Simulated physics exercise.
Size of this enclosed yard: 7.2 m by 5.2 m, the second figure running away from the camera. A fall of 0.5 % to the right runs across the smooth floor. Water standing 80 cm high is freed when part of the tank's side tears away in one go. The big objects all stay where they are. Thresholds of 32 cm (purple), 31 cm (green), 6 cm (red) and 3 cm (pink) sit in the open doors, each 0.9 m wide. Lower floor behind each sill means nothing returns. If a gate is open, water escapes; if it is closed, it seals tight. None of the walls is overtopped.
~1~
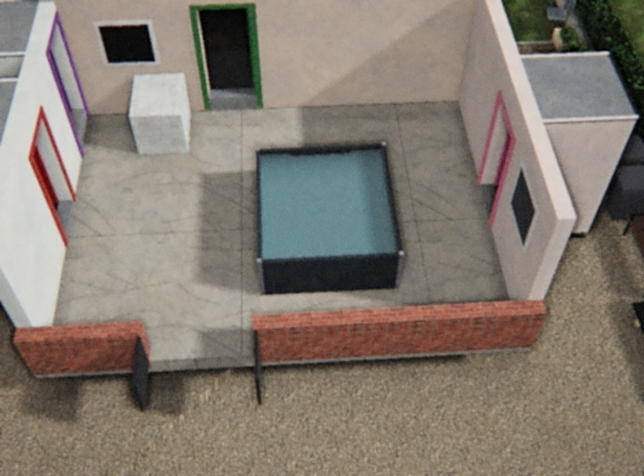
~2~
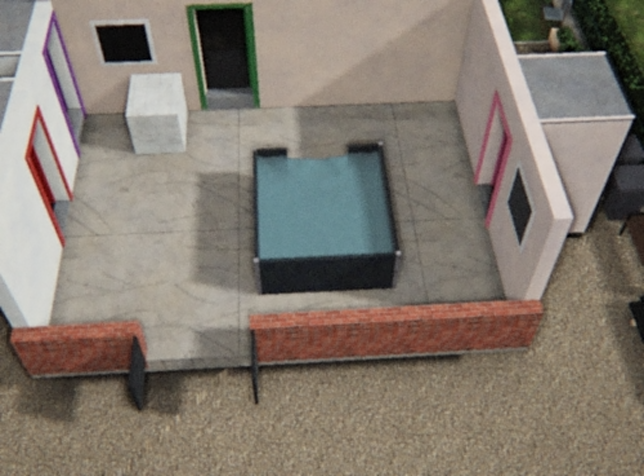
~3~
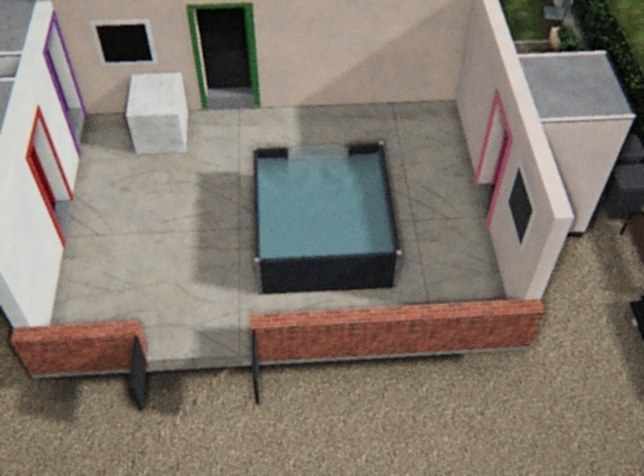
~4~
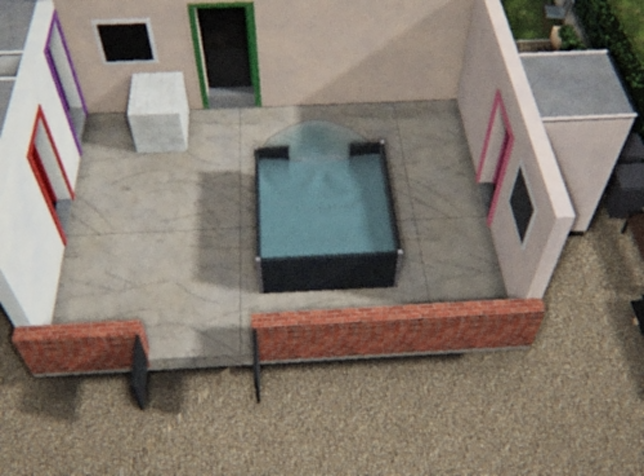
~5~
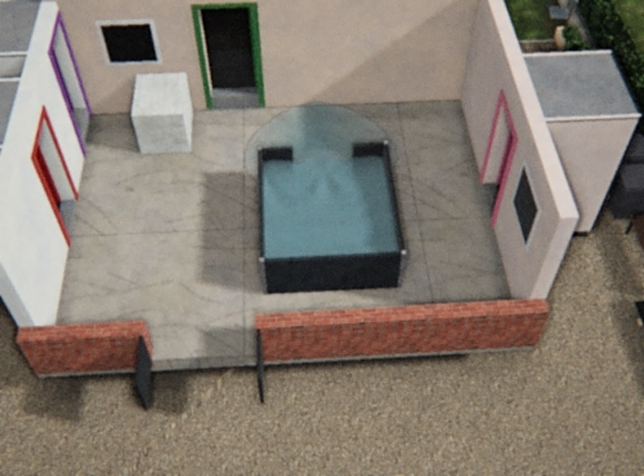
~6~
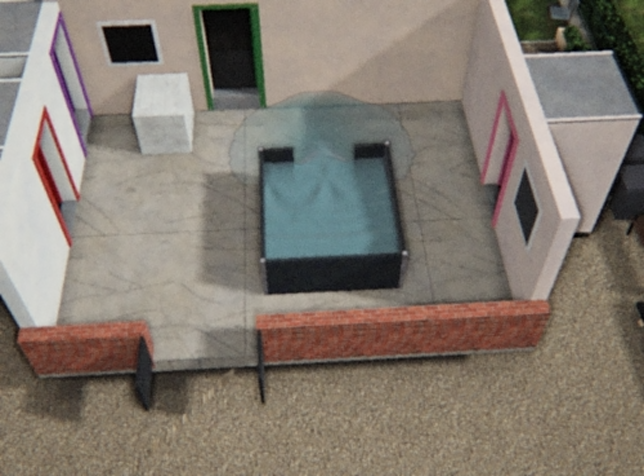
Dark-sided tank of water in a walled yard losing part of its far side, water pouring out and spreading across the floor.
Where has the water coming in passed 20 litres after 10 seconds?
At the purple door it has not passed it; at the green door it has not passed it; at the red door it has not passed it; at the pink door it has passed it.
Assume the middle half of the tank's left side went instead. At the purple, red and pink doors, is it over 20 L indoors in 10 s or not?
Compared with the limit, purple is lower, red is higher and pink is lower.
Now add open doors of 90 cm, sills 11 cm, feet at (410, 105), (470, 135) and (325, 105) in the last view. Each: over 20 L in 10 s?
Taking them in order, the first gets enough, the second enough and the third enough.
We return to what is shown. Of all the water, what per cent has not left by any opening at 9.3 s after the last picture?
Roughly 84 per cent is still there.
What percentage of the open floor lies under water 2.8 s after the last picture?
Close to 75 in a hundred.
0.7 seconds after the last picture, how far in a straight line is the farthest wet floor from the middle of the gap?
About 3.6 m out.
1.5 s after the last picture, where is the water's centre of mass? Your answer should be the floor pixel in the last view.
I'd put it close to (321, 185).
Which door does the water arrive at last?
Result: Red door.
Then, 0.7 s after the last picture water covers 25 % of the floor and is deepest (46 cm) near (307, 107); purple door not reached, green door 26 cm at the sill, 0 L in, red door not reached, pink door not reached.
Then, 1.5 s after the last picture water covers 30 % of the floor and is deepest (45 cm) near (453, 101); purple door 5 cm at the sill, 0 L in, green door 24 cm at the sill, 0 L in, red door not reached, pink door not reached.
Then, 2.8 s after the last picture water covers 75 % of the floor and is deepest (32 cm) near (453, 101); purple door 8 cm at the sill, 0 L in, green door 26 cm at the sill, 3 L in, red door not reached, pink door 7 cm at the sill, 2 L in.
Then, 5.3 s after the last picture water covers 95 % of the floor and is deepest (22 cm) near (453, 101); purple door 4 cm at the sill, 0 L in, green door 17 cm at the sill, 3 L in, red door 2 cm at the sill, 0 L in, pink door 7 cm at the sill, 23 L in.
Then, 9.3 s after the last picture water covers 95 % of the floor and is deepest (14 cm) near (475, 329); purple door 2 cm at the sill, 0 L in, green door 11 cm at the sill, 3 L in, red door 7 cm at the sill, 0 L in, pink door 10 cm at the sill, 59 L in.
